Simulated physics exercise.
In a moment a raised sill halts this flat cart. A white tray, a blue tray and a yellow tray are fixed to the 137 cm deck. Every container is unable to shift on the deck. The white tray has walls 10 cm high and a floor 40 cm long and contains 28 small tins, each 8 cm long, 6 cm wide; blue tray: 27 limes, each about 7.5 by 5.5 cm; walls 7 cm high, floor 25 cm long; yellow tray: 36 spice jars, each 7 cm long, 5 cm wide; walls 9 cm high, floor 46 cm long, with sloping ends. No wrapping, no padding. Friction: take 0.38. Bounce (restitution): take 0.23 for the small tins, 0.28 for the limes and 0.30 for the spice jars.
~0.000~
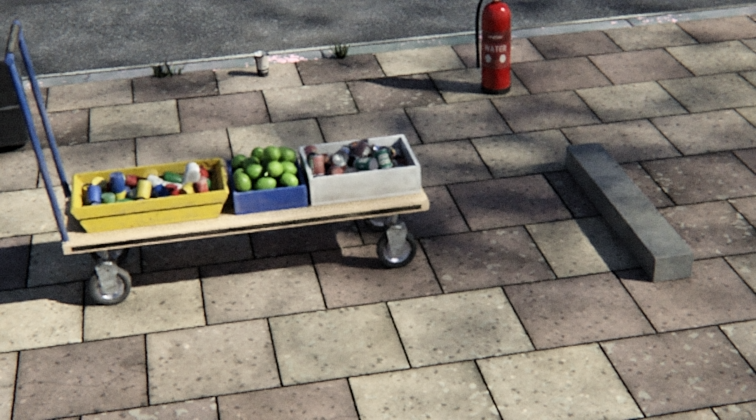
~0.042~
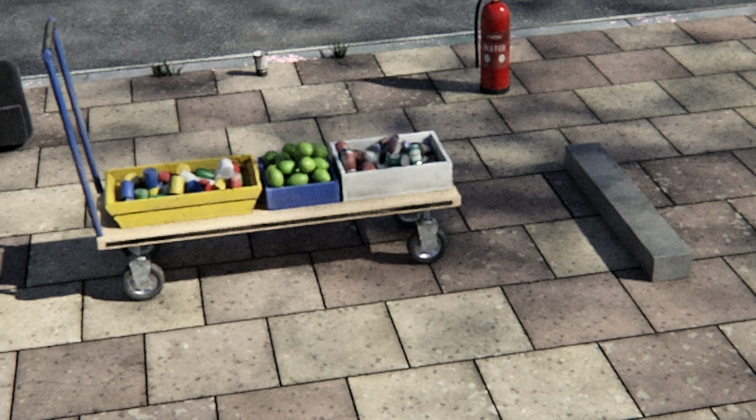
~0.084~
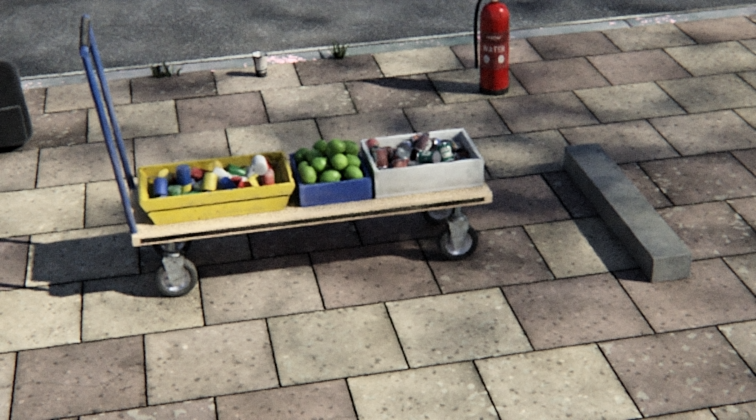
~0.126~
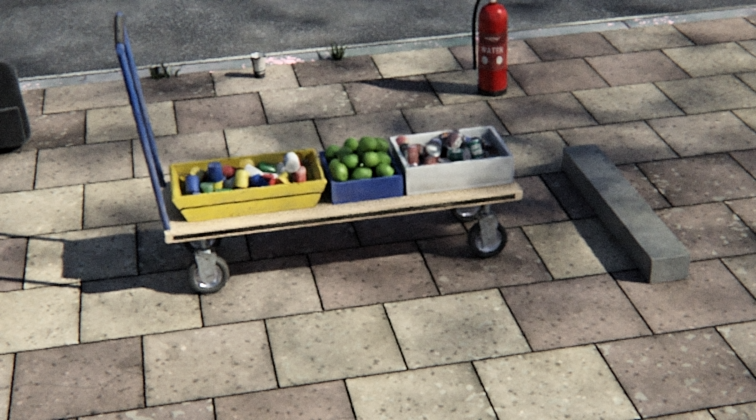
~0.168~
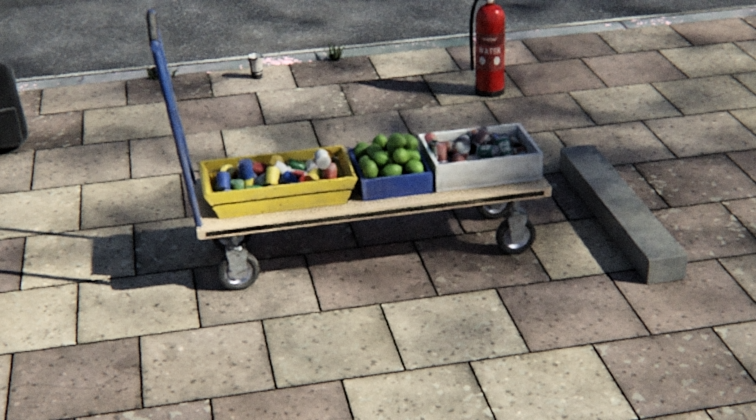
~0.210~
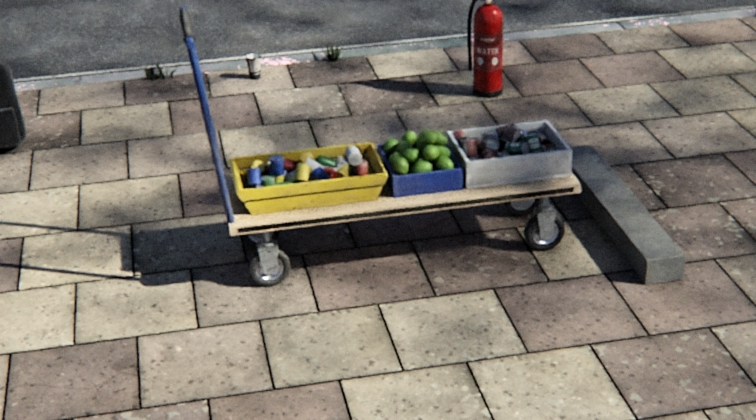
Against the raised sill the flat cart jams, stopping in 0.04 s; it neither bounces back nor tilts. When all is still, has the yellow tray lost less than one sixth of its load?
Losses pass one sixth.
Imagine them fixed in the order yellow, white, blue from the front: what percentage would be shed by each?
With that order the white tray sheds 20 per cent of its load, the blue tray 40 per cent, and the yellow tray 40 per cent.
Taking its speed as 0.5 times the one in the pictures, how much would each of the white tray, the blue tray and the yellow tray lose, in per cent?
Then the white tray sheds 0 per cent, the blue tray 20 per cent, and the yellow tray 10 per cent.
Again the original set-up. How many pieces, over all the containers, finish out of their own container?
I'd put it near 25.
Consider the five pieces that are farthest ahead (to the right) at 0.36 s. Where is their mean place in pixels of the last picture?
Around (596, 136) in pixels.
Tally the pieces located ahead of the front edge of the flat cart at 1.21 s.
Around 10.
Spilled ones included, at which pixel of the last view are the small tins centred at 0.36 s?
Centre approx. at (570, 141).
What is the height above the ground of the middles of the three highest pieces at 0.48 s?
Mean height: Some 66 cm.
After 0.26 s, the wheels strike.
After 0.36 s, the white tray has all 28, the blue tray is down by 5 of 27 and the yellow tray is down by 2 of 36.
After 0.48 s, the white tray is down by 1 of 28, the blue tray is down by 11 of 27 and the yellow tray is down by 7 of 36.
After 0.71 s, the white tray is down by 6 of 28, the blue tray is down by 11 of 27 and the yellow tray is down by 10 of 36.
When it is over (at 1.21 s), the white tray is down by 6 of 28, the blue tray is down by 11 of 27 and the yellow tray is down by 10 of 36. Asked share, 10 of 36, 28 per cent.
